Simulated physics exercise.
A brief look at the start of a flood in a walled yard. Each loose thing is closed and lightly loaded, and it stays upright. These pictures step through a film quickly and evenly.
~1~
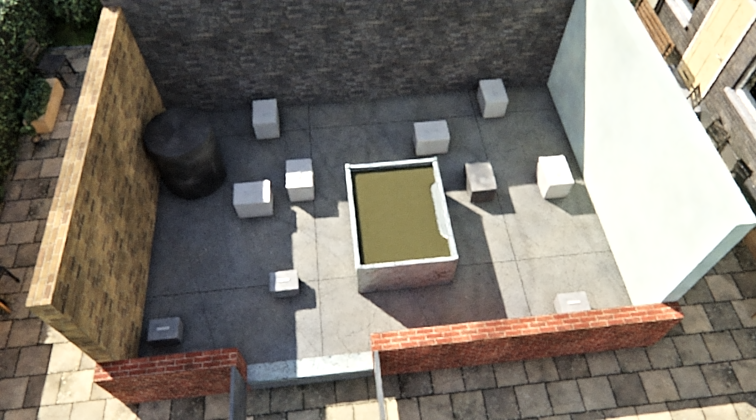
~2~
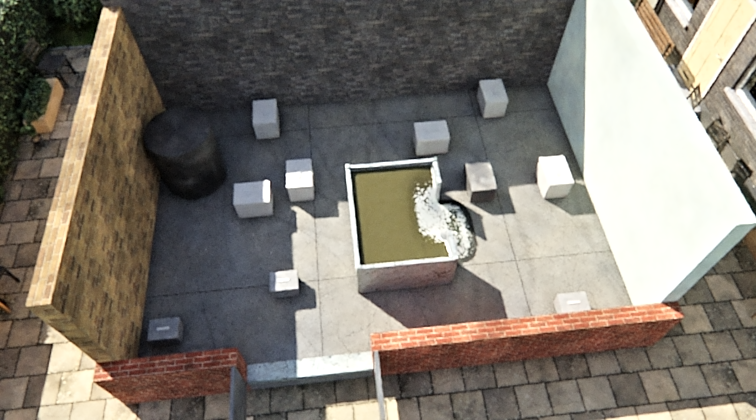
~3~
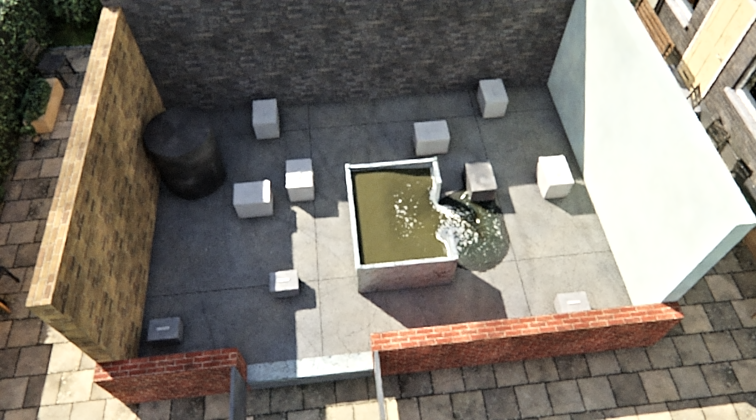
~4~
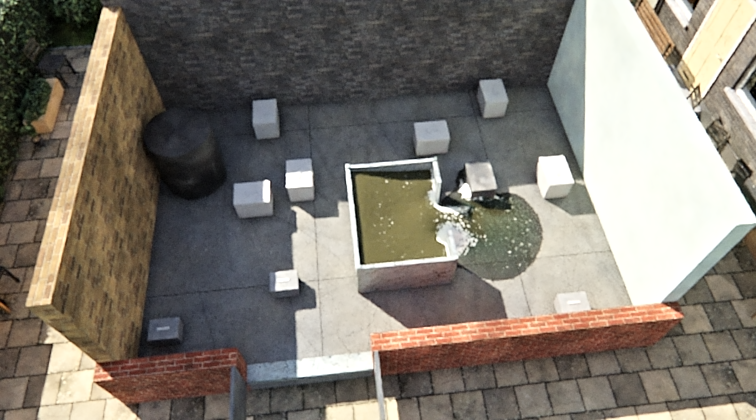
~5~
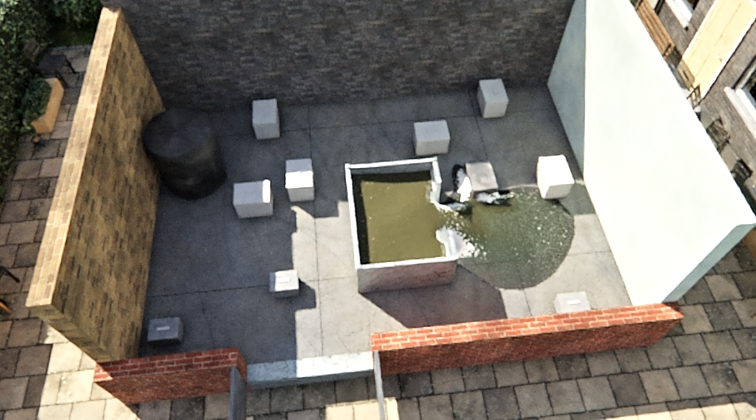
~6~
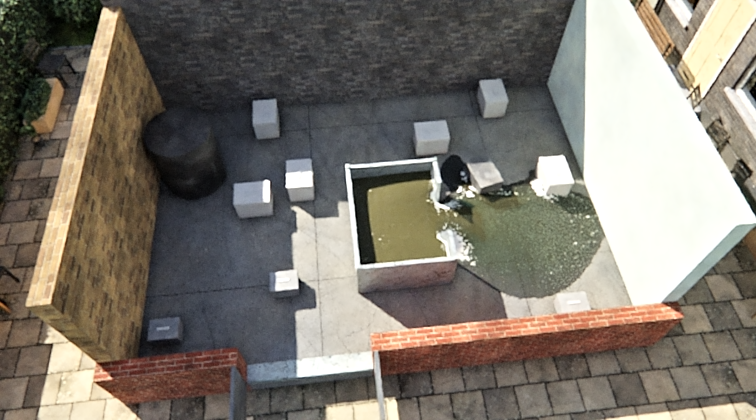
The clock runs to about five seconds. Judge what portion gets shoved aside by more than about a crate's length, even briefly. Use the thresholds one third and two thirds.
I'd put it between one third and two thirds.
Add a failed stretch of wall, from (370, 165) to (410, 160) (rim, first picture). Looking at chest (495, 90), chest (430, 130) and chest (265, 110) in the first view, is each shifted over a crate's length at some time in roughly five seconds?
The first: Went past that; the second: Went past that; the third: Went past that.
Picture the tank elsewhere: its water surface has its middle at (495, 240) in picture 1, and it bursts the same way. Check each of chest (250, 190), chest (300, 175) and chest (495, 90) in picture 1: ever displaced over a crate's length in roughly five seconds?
First never got that far, then never got that far, then got that far.
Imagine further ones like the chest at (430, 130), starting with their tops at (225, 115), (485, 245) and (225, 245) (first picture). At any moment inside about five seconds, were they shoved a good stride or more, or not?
First falls short; second driven off; third falls short.
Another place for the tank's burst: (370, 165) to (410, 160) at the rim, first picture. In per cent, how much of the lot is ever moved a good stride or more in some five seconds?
It comes out at roughly 30 per cent.
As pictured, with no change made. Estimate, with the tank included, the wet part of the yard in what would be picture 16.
Estimate: About 35 %.
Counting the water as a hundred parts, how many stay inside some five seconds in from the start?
About 100 percent.
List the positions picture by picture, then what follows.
In the first frame, a crate at (481, 175), on the bottom; a tote at (574, 302) rests on the ground; 0 of 10 have shifted.
In the second frame, a crate at (481, 175), on the bottom; a tote at (574, 302) rests on the ground; 0 of 10 have shifted.
In the third frame, a crate at (481, 175) rests on the ground; a tote at (574, 302) rests on the ground; 0 of 10 have shifted.
In the fourth frame, a crate at (481, 175), on the bottom; a tote at (574, 302) rests on the ground; 0 of 10 have shifted.
In the fifth frame, a crate at (481, 174) rests on the ground; a tote at (574, 302) rests on the ground; 0 of 10 have shifted.
In the sixth frame, a crate at (484, 170) rests on the ground, close to its start; a tote at (574, 302), on the bottom; 1 of 10 have shifted.
A moment on, 1 of 10 are well off their spots; 0 afloat.
Next, 2 of 10 are well off their spots; 2 afloat.
Later, 3 of 10 are well off their spots; 2 afloat.
In the end, 4 of 10 are well off their spots, and 4 have been at some point; 2 afloat.
